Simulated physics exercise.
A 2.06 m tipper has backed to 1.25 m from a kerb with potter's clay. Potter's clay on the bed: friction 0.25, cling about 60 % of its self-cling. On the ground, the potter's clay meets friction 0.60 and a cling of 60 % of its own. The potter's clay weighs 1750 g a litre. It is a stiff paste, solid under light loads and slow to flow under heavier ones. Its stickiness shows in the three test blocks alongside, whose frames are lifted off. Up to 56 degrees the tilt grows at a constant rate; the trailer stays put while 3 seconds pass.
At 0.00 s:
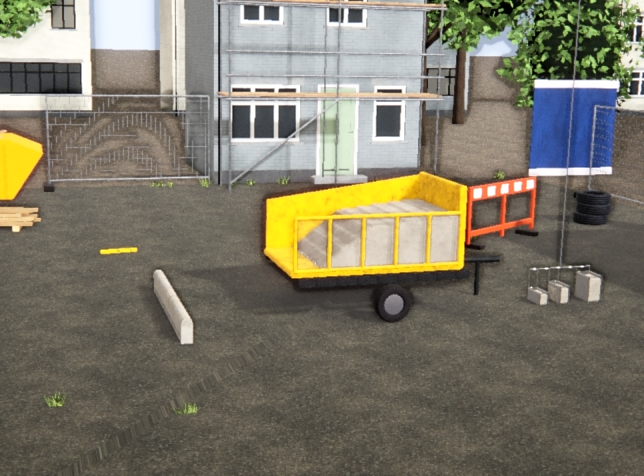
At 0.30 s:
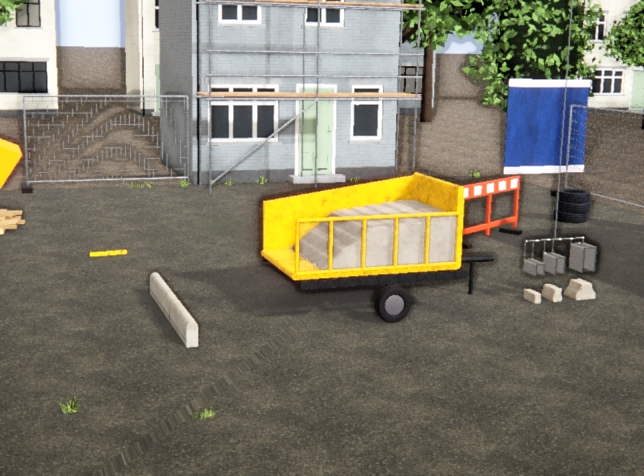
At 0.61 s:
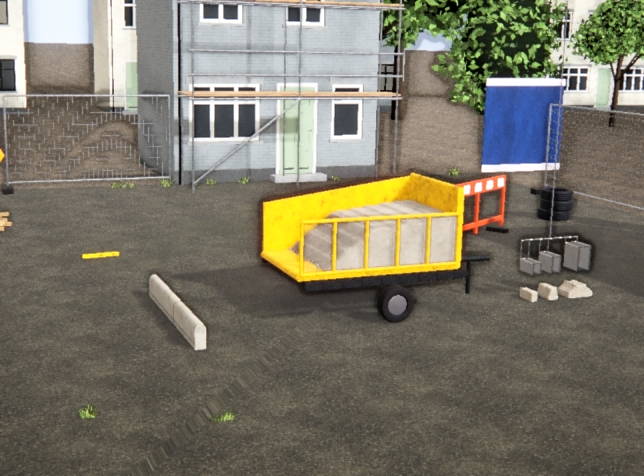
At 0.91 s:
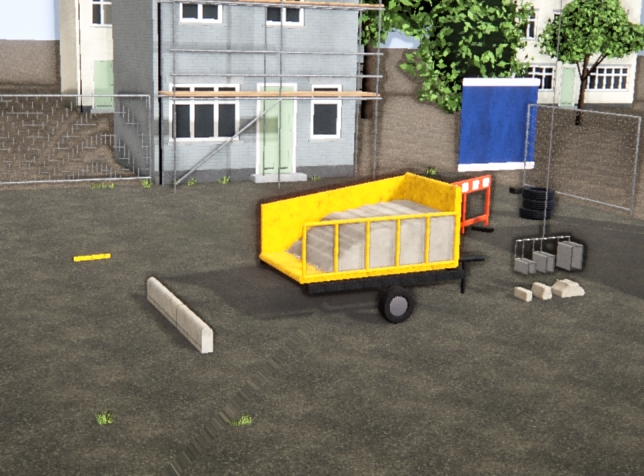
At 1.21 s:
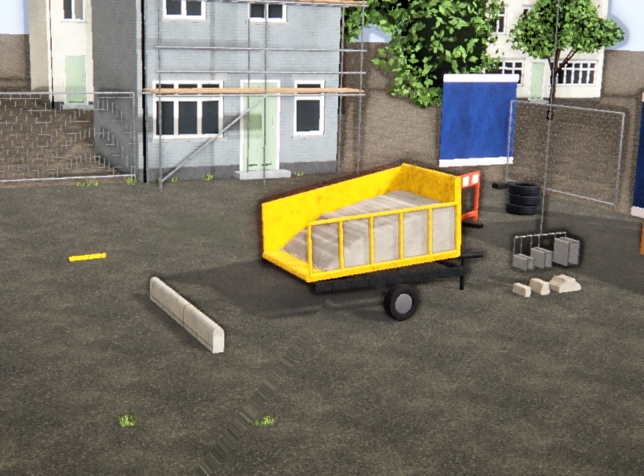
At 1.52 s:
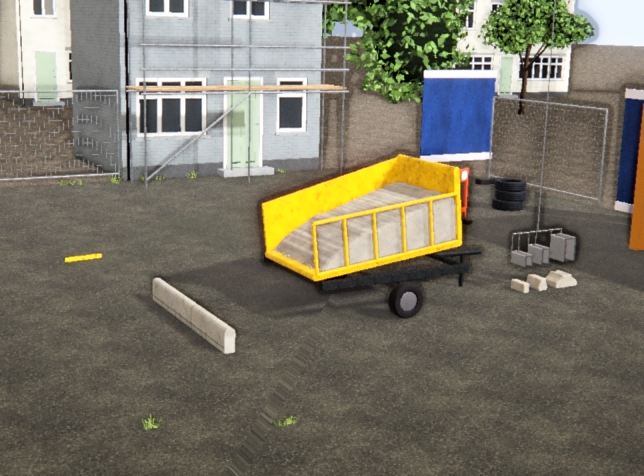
Yellow trailer bed of pale clay slowly tilting up at its right end after three small blocks beside it slump, unframed.
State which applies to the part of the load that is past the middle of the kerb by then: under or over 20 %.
That value is under.
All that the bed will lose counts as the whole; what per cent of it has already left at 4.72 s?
I'd put it at around 100 %.
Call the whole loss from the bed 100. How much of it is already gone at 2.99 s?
Around 40 per cent.
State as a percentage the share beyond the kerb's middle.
I'd put it at around 0 per cent.
By 2.99 s, the tilt is 20 degrees, 60 % is on the bed and 0 % past the kerb's middle.
By 4.72 s, the tilt is 37 degrees, none is on the bed and 0 % past the kerb's middle.
By 6.46 s, the tilt is 53 degrees, none is on the bed and 0 % past the kerb's middle.
By 8.19 s, the tilt is 56 degrees, none is on the bed and 0 % past the kerb's middle.
By 9.89 s, at the end, the tilt is 56 degrees, none is on the bed and 0 % past the kerb's middle.
